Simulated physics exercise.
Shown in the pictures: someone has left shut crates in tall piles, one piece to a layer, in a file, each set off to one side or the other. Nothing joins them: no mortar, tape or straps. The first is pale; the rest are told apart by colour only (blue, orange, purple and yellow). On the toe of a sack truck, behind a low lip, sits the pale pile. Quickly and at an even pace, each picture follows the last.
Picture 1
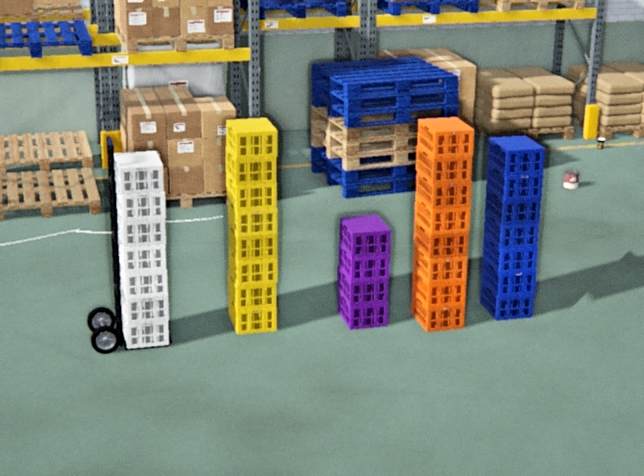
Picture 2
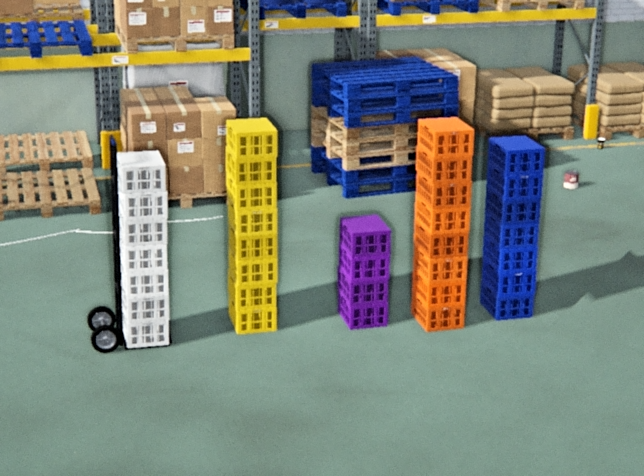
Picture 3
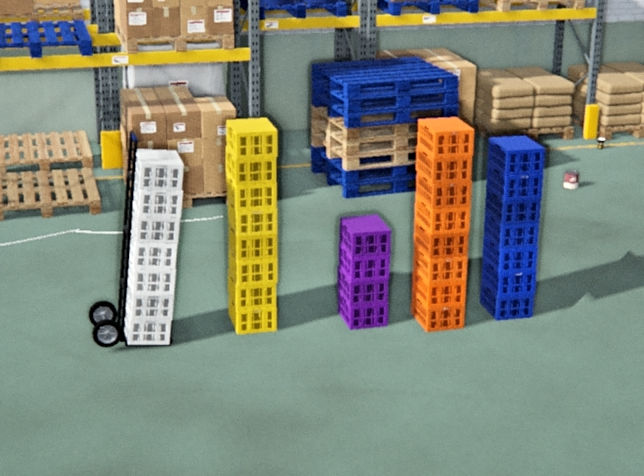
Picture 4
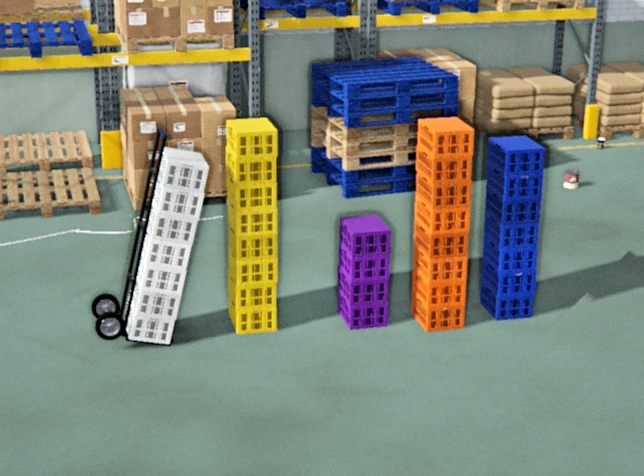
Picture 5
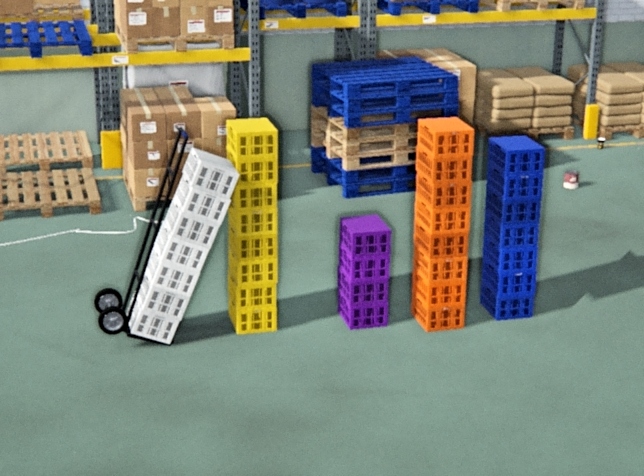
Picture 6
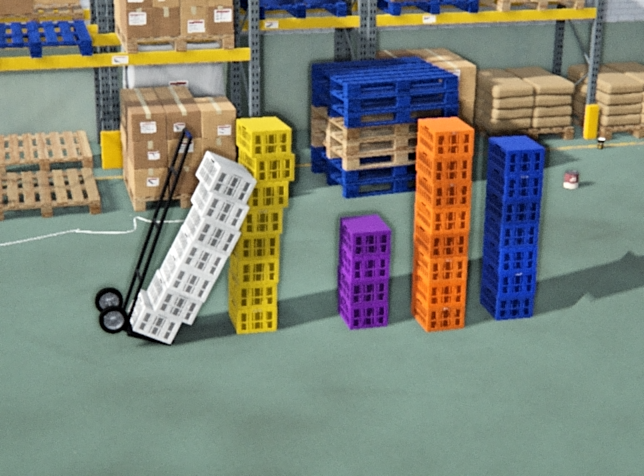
A hand truck's white crate stack tilts right and pushes the yellow stack's upper crates rightward.
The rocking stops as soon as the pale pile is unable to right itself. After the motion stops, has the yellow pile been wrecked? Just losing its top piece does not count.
Yes, it is wrecked.
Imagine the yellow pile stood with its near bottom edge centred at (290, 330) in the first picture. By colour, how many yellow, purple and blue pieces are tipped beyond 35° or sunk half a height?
Yellow 7, purple 0, blue 0.
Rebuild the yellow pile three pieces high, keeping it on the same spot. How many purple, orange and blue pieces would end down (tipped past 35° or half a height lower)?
By colour, that gives purple at 0, orange at 0 and blue at 0.
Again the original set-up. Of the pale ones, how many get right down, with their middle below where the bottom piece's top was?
Count = 2.
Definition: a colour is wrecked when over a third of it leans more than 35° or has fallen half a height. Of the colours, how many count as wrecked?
1.
Soon, 7 of the pale pile down; none of the 8 yellow crates down (0 of 27 in all colours); top yellow crate tipped a little.
A while on, 7 of the pale pile down; 5 of the 8 yellow crates down (5 of 27 in all colours); top yellow crate tipped well over, about its own height lower.
Towards the end, 7 of the pale pile down; 8 of the 8 yellow crates down (8 of 27 in all colours); top yellow crate upside down; top purple crate tipped clearly.
Finally, 7 of the pale pile down; 8 of the 8 yellow crates down (8 of 27 in all colours); top yellow crate upside down; top purple crate tipped clearly. Seen by the last camera, middles, top yellow crate near (553, 277), top purple crate near (415, 241).
